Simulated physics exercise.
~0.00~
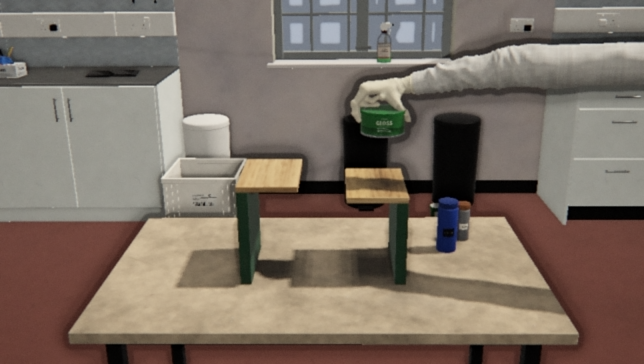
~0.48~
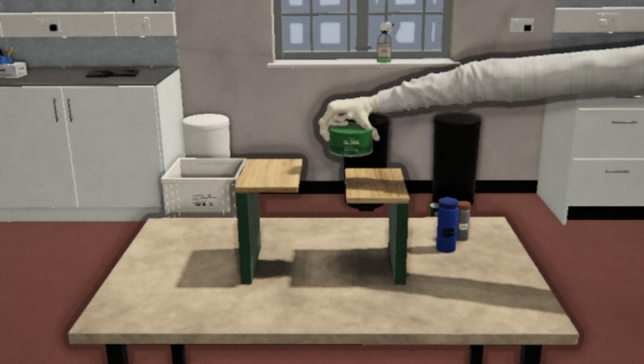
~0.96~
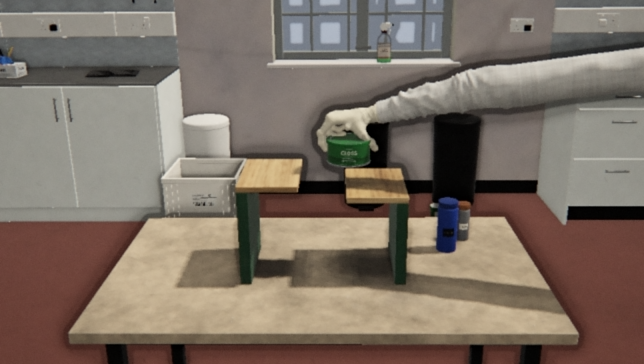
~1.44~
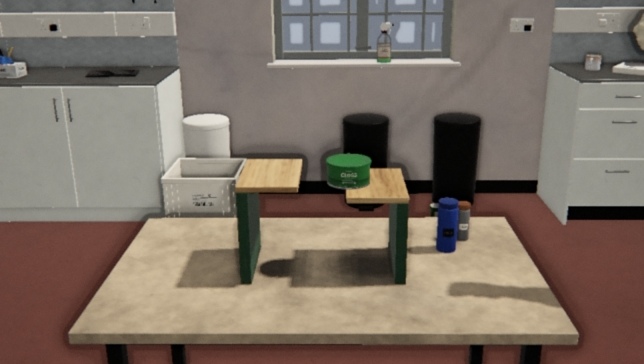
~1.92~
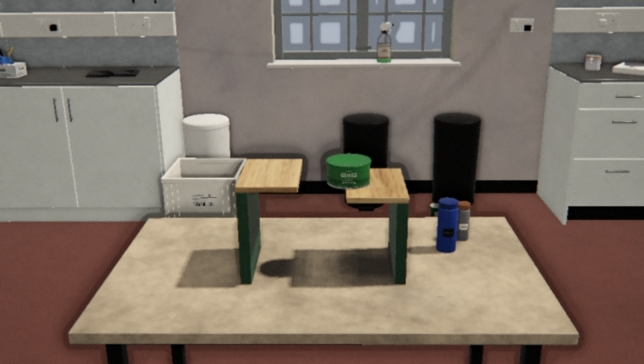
A green tub is lowered by a hand between two ledges and stays caught there.
